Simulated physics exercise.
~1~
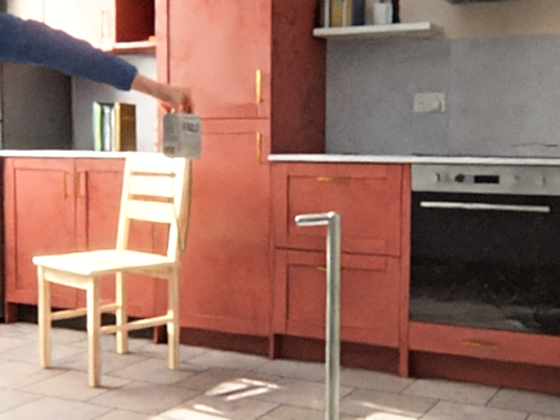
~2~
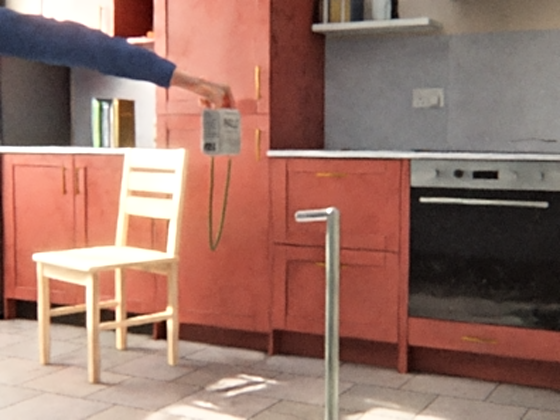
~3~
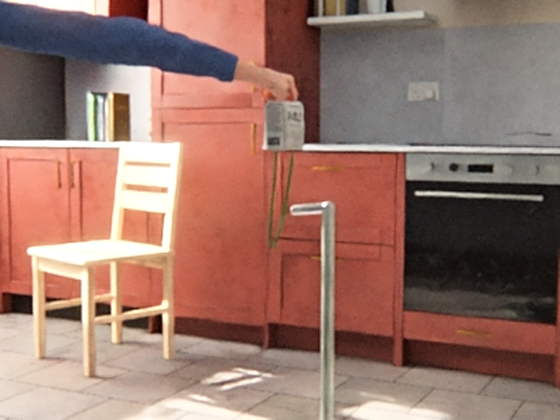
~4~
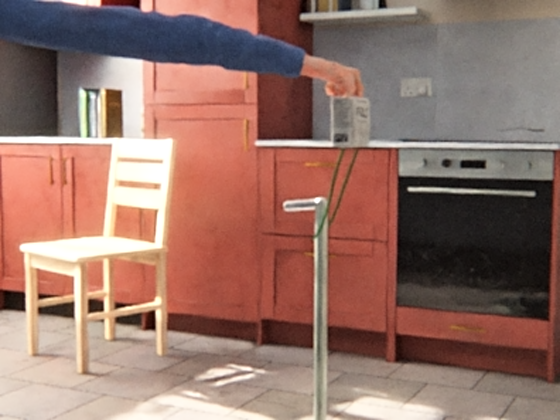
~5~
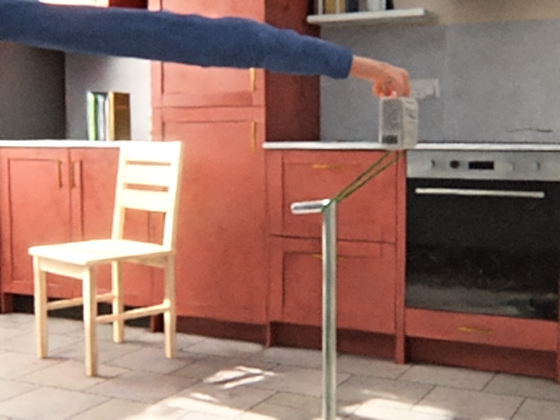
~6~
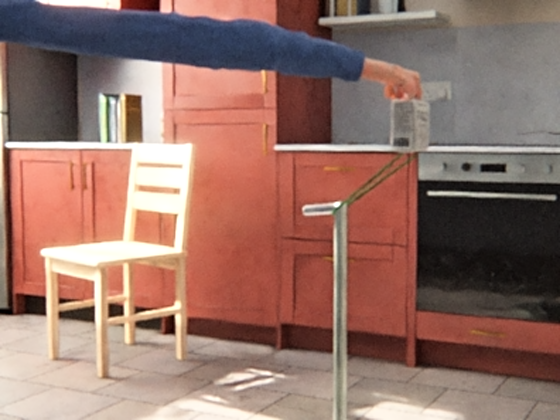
A small, pale packet with a long, thin loop hanging beneath it is carried to the right by a blue-sleeved arm, in a kitchen with red cupboards, an oven and a wooden chair. It travels upright towards a metal post with a short sideways hook at its top. The hand carries it over the post without lifting it, and the trailing loop reaches the hook. As the packet moves on past, the loop catches and draws into a slanting line. Finally the hand stops, still holding the packet upright right of the post, with the loop stretched tight back to the hook.
